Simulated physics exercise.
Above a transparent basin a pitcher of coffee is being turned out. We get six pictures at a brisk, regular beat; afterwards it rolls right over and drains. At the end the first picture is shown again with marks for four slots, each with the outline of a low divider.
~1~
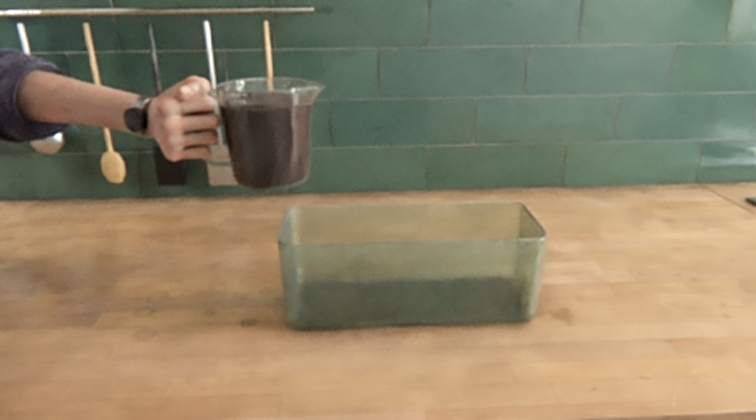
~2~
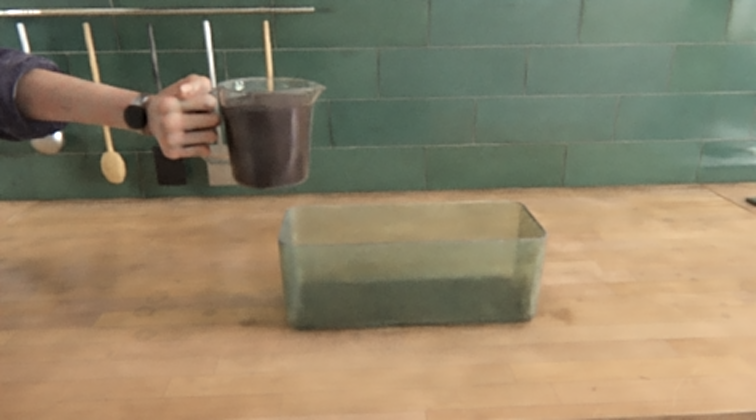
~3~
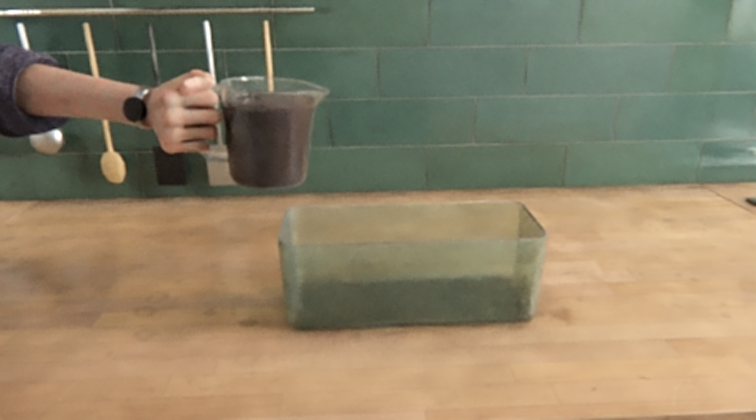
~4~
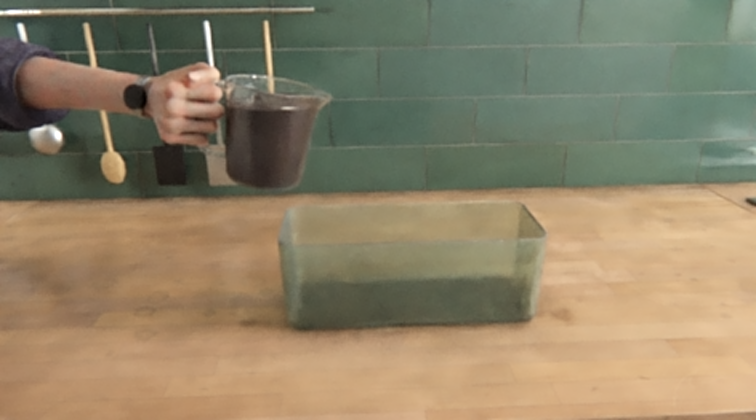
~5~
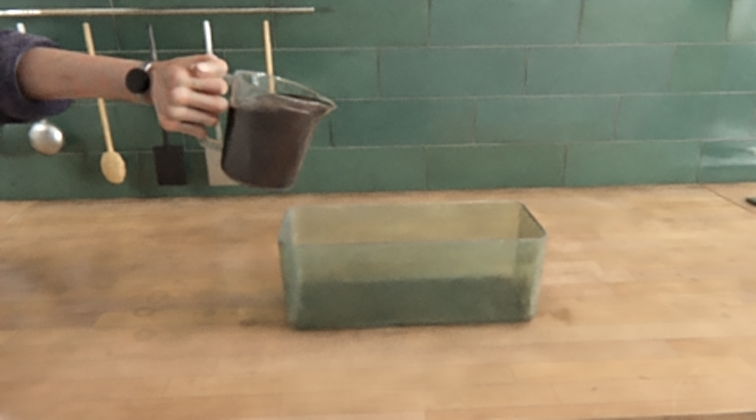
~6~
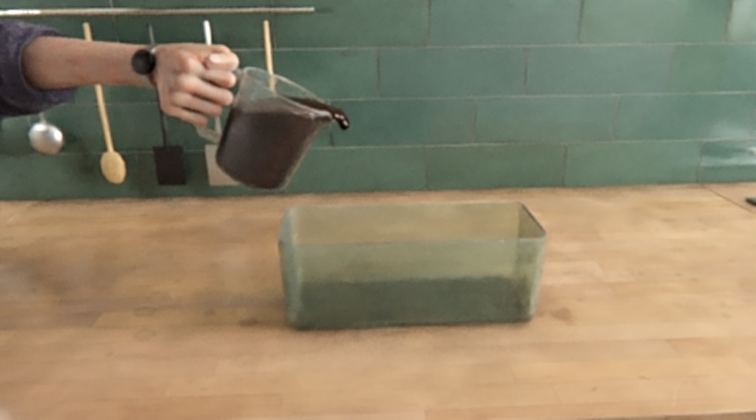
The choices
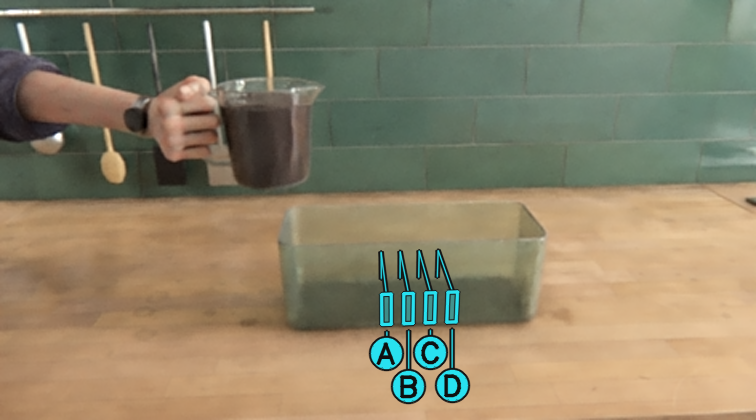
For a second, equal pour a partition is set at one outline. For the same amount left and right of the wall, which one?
Best: A.
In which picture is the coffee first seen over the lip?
In picture 6.
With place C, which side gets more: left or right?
More ends on the left.
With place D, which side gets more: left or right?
The left side.
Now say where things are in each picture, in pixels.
Upright, lip at (323, 86); basin from (287, 325) to (535, 317); nothing has left yet, in the first frame.
Upright, lip at (324, 88); nothing has left yet, in the second frame.
Tipped about 5°, lip at (327, 91); nothing has left yet, in the third frame.
Tipped about 11°, lip at (331, 98); nothing has left yet, in the fourth frame.
Tipped about 19°, lip at (336, 107); nothing has left yet, in the fifth frame.
Tipped about 28°, lip at (339, 118); coffee is over the lip, down to (345, 126), in the sixth frame.
On the marked copy, A at (386, 331); B at (408, 330); C at (430, 330); D at (452, 329).
With A, about 44 % ends left of the wall and 56 % right of it.
With B, about 84 % ends left of the wall and 15 % right of it.
With C, about 94 % ends left of the wall and 4 % right of it.
With D, about 95 % ends left of the wall and 4 % right of it.
